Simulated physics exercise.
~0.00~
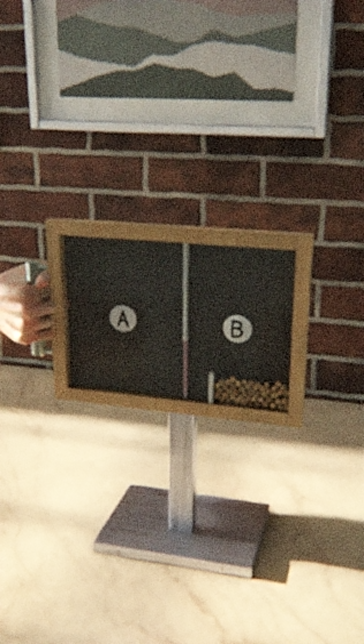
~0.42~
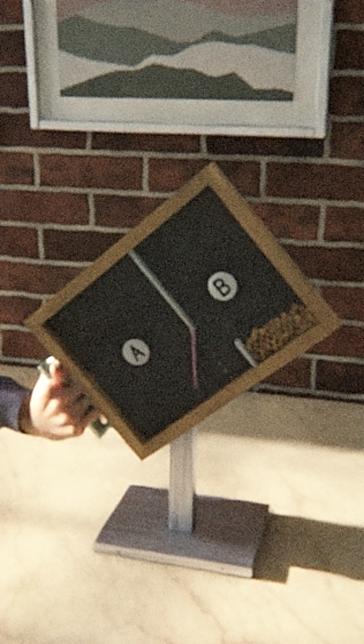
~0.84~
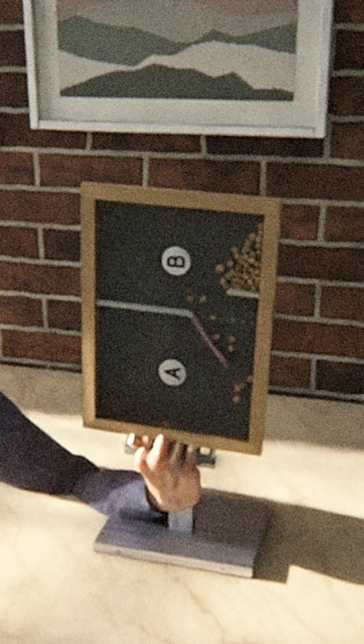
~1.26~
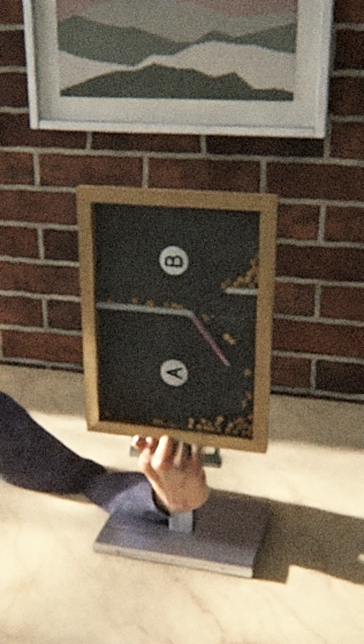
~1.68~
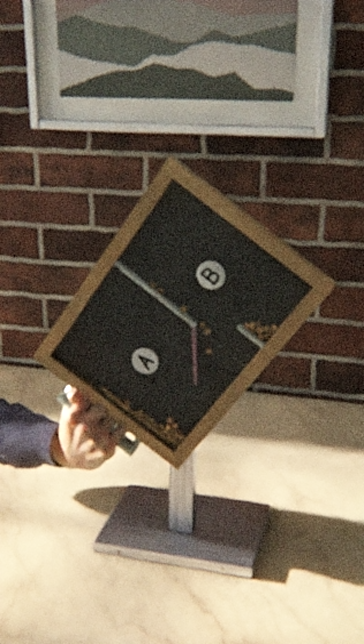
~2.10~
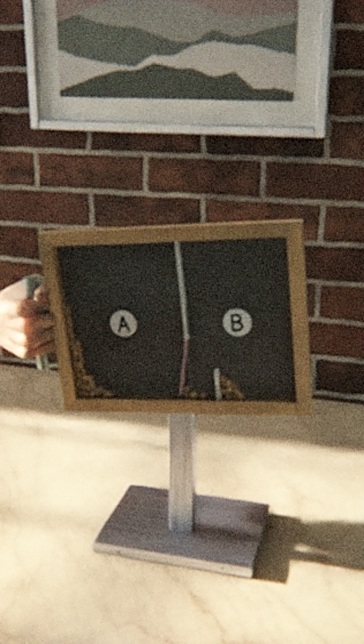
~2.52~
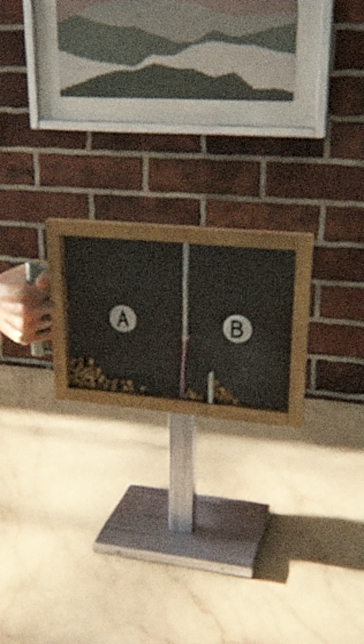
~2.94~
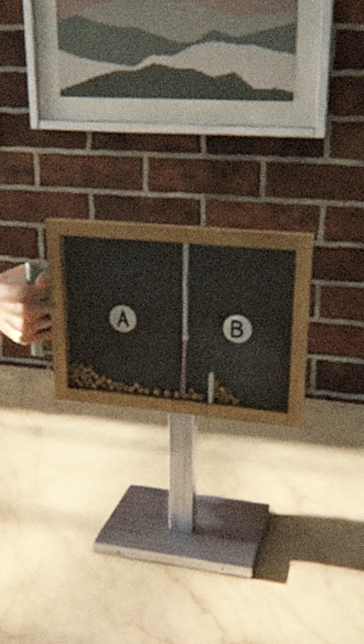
A hand turns the framed case anticlockwise and back, leaving most wooden beads in side A.
